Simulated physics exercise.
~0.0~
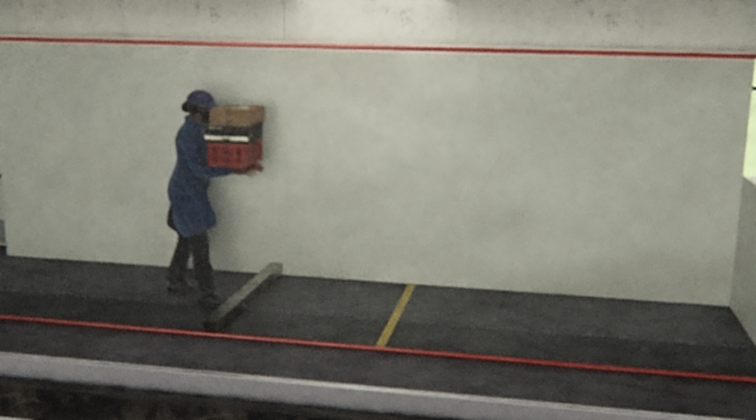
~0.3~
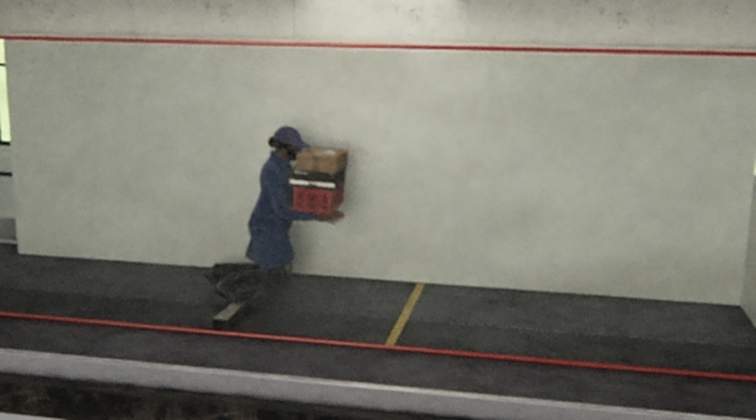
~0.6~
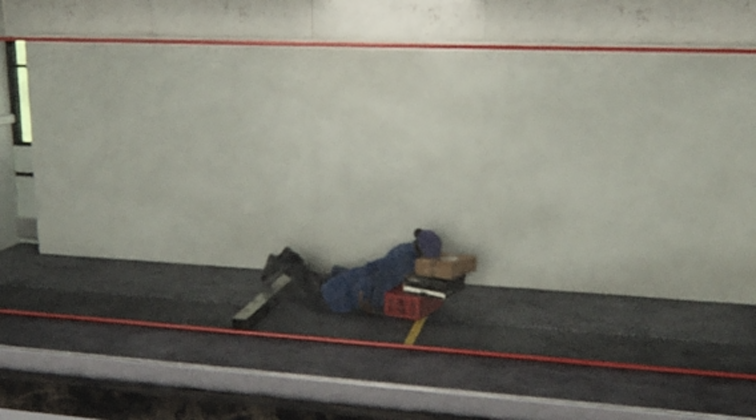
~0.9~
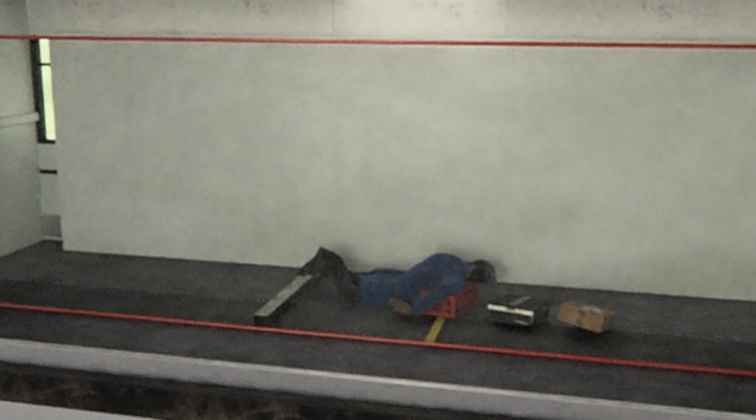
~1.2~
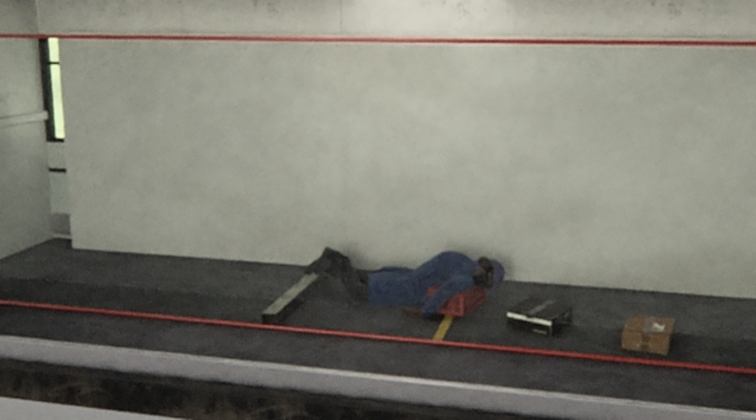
On a dark floor beside a pale wall, a person in blue carrying a stacked red crate, black carton and brown parcel pitched forward over a low rail and ended face down on the crate, with the carton and parcel lying beyond the yellow line to the right.
